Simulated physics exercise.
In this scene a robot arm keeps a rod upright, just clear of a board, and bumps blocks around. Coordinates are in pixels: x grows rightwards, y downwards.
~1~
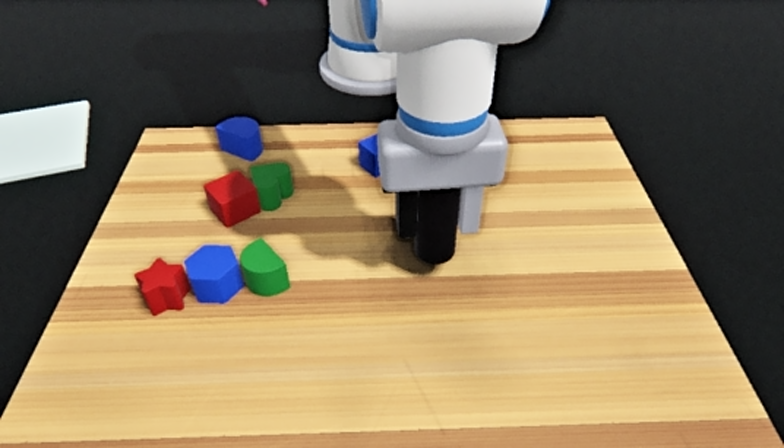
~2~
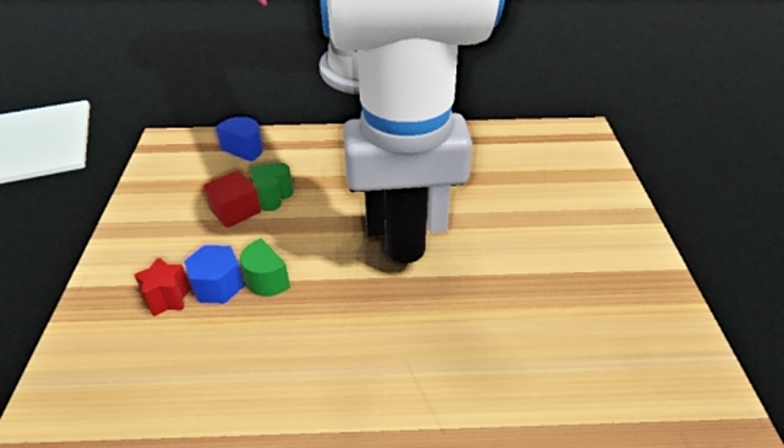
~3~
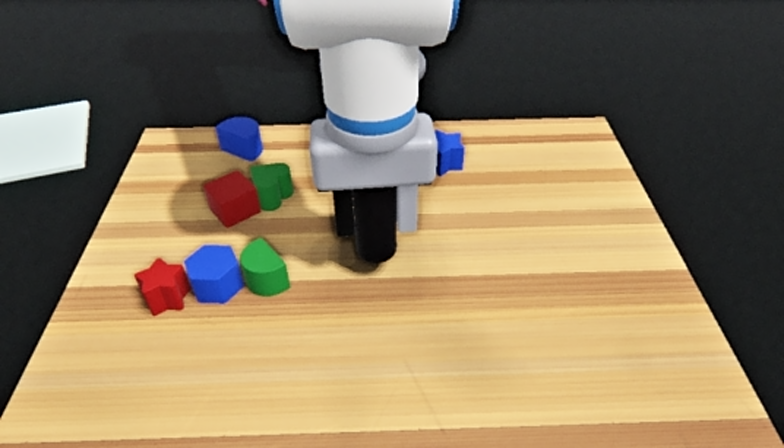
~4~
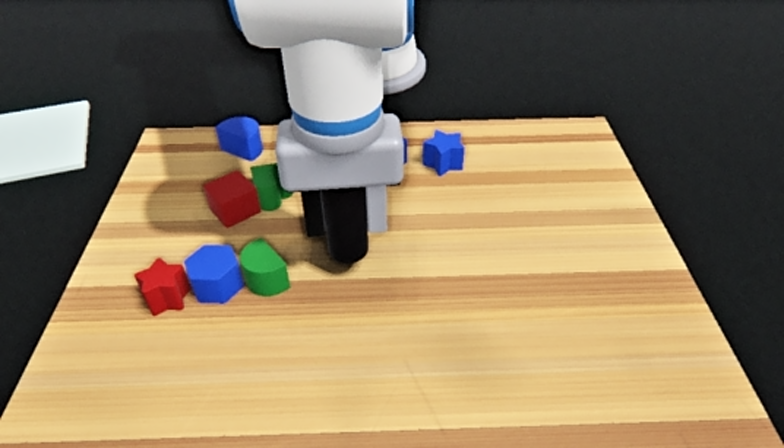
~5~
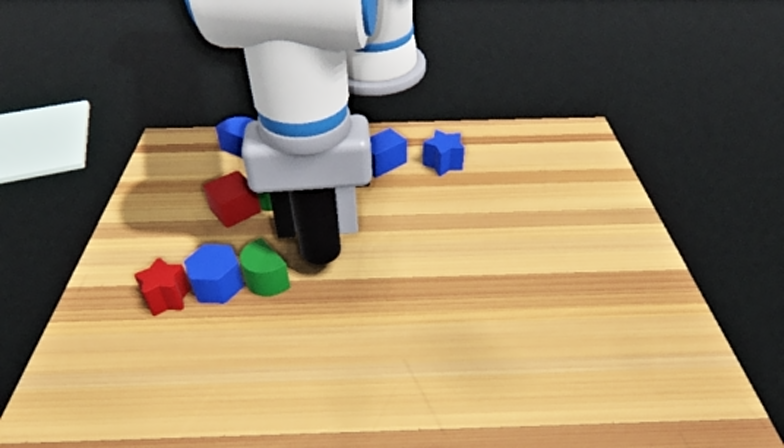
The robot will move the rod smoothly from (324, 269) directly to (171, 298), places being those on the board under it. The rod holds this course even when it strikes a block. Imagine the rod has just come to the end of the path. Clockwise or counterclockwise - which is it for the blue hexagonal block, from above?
Spins clockwise.
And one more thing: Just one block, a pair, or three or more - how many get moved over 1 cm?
Blocks that move over 1 cm: Three or more.
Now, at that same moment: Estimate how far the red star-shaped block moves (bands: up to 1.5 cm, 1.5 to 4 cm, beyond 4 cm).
Net shift: Above 4 cm.
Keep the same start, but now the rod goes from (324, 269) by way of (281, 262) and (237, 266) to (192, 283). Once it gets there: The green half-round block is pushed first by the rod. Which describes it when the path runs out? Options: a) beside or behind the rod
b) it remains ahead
The answer is a.
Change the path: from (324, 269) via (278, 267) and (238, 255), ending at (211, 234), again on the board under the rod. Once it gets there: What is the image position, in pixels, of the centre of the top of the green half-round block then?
The middle of its top is at (235, 264).
What follows on the original path. One third of the way, rod (269, 261); red star-shaped block (140, 276), turned 25° anticlockwise; blue hexagonal block (185, 261), turned 20° clockwise; green half-round block (230, 264).
Two thirds of the way, rod (217, 271); red star-shaped block (98, 283), turned 50° anticlockwise; blue hexagonal block (140, 259), turned 40° clockwise; green half-round block (177, 272), turned 25° clockwise.
At the end, rod (164, 281); red star-shaped block (81, 286), turned 85° anticlockwise; blue hexagonal block (106, 253), turned 75° clockwise; green half-round block (122, 279), turned 40° clockwise.
